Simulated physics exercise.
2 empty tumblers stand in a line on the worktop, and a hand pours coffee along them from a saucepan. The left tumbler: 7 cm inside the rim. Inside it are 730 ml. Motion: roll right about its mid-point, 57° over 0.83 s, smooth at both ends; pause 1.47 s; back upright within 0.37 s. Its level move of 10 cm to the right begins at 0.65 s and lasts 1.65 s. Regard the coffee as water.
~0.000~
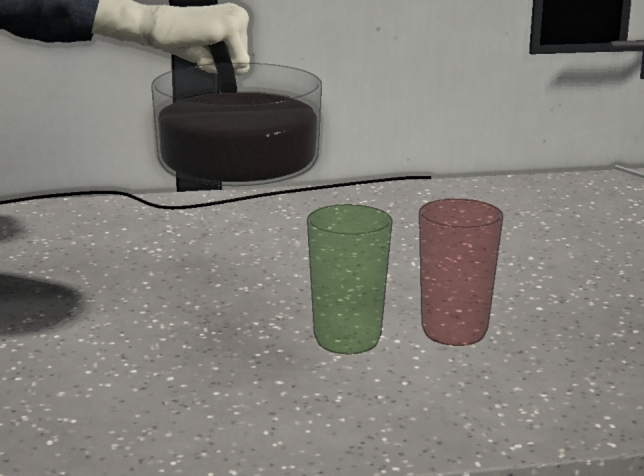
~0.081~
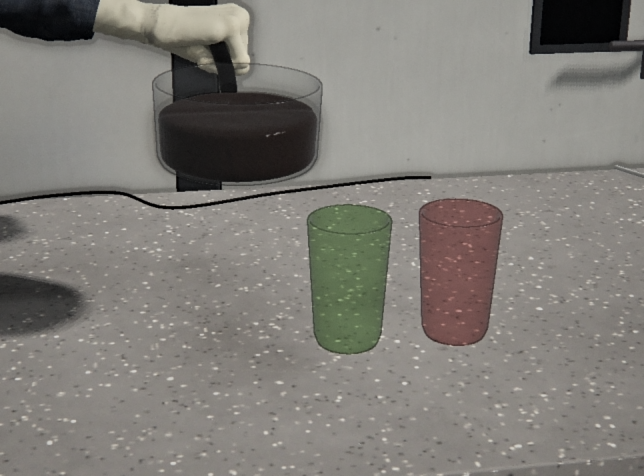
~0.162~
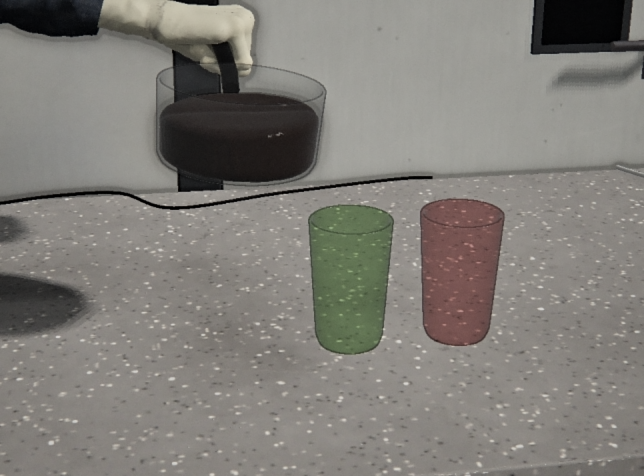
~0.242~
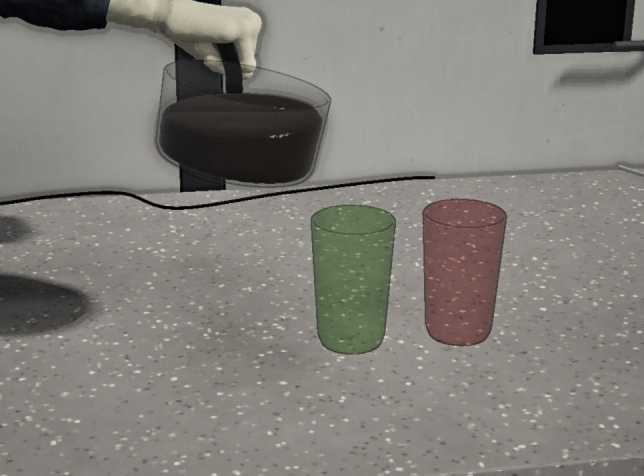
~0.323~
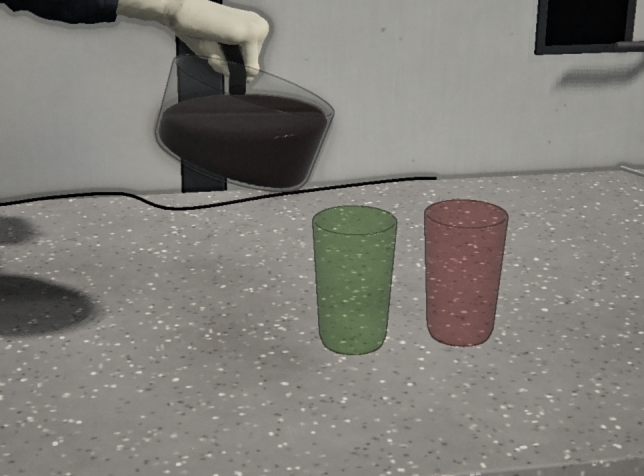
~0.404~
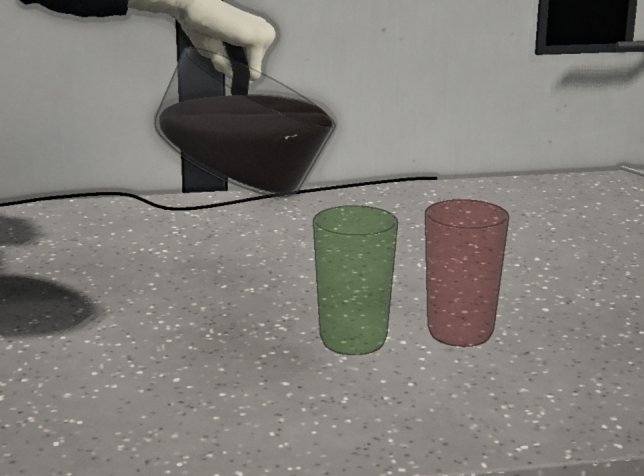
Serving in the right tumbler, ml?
20 ml.
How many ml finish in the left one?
About 330 ml.
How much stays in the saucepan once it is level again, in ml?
170 ml, roughly.
By 1.05 s the tilt is 57° and from the left they hold 240 ml, 5 ml, the saucepan 290 ml, and 130 ml is on the worktop.
By 1.52 s the tilt is 57° and from the left they hold 330 ml, 5 ml, the saucepan 210 ml, and 160 ml is on the worktop.
By 2.02 s the tilt is 57° and from the left they hold 330 ml, 10 ml, the saucepan 180 ml, and 200 ml is on the worktop.
By 2.56 s the tilt is 12° and from the left they hold 330 ml, 20 ml, the saucepan 170 ml, and 210 ml is on the worktop.
At rest from the left they hold 330 ml, 20 ml, the saucepan 170 ml, and 210 ml is on the worktop.
